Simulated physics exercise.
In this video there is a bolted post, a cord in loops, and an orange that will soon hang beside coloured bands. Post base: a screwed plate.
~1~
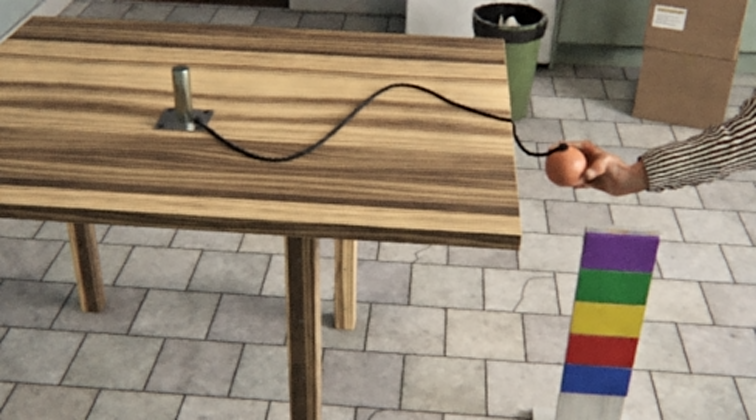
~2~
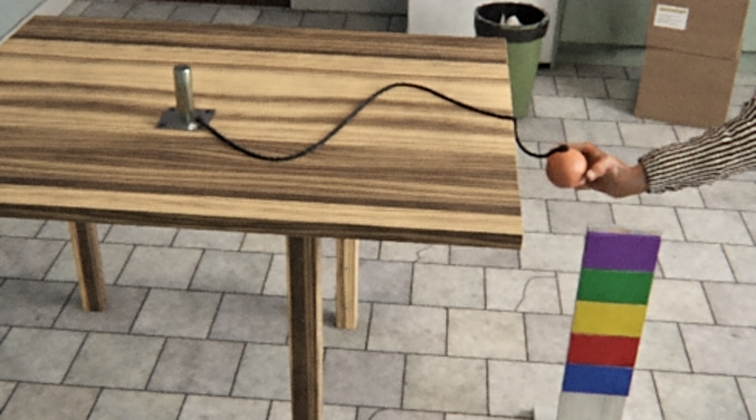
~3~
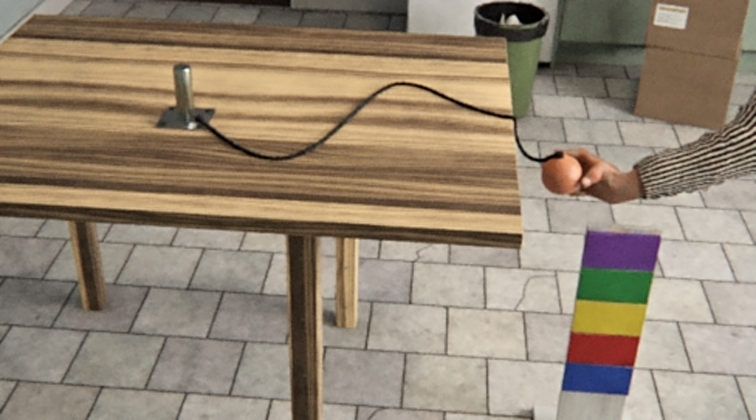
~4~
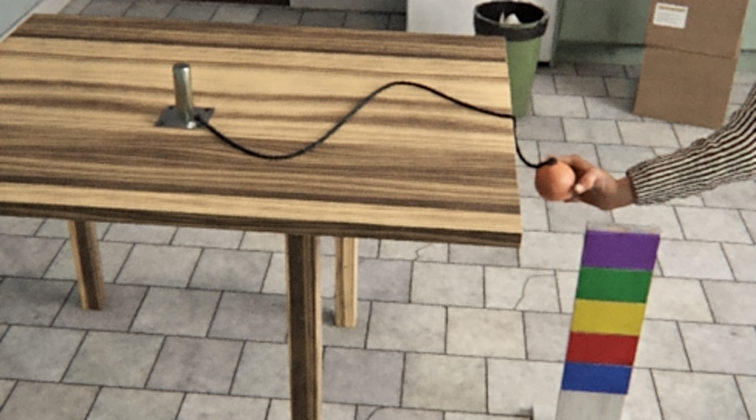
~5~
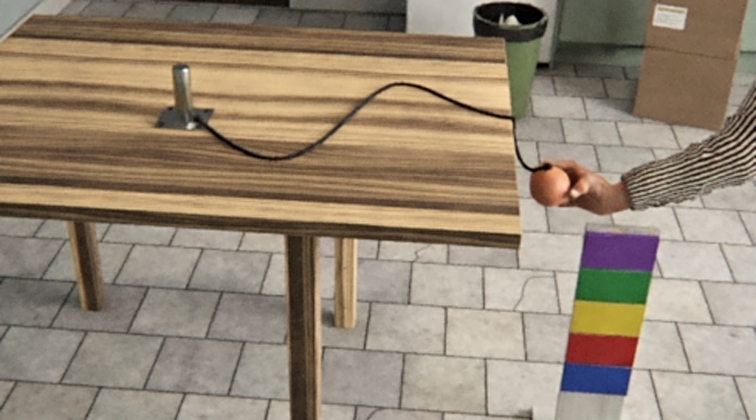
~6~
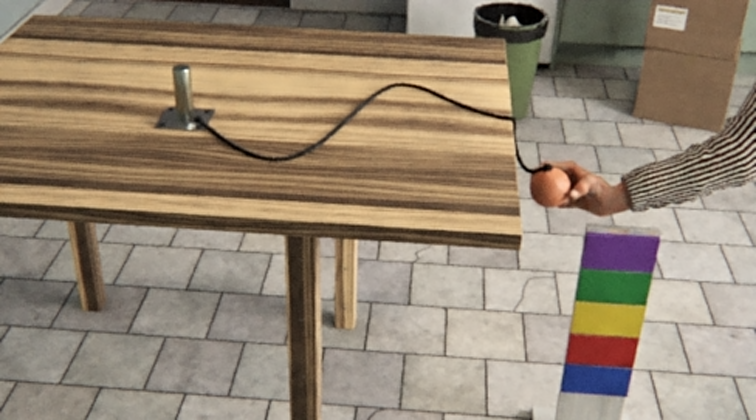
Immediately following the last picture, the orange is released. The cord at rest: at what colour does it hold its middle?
The colour is red.
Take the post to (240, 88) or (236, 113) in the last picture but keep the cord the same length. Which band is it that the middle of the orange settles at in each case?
Result 1: Blue. Result 2: Blue.
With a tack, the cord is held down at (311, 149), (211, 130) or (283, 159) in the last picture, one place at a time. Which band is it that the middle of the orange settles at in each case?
Taking the three tries in turn, you'd get yellow, red and yellow.
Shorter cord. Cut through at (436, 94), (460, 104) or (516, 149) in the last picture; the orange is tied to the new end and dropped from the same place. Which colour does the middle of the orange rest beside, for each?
Try 1 - higher than all five; try 2 - purple; try 3 - yellow.
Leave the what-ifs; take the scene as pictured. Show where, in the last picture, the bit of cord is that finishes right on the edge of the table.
You'd find it at roughly (381, 91).
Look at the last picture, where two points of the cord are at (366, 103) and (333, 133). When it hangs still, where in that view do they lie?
Point one: (478, 139); point two: (399, 133).
Soon after, orange near (531, 314); level with yellow.
Then, orange near (471, 347); level with red.
Further on, orange near (498, 364); level with red.
At rest, orange near (489, 362); level with red. Its centre hangs level with the red band.
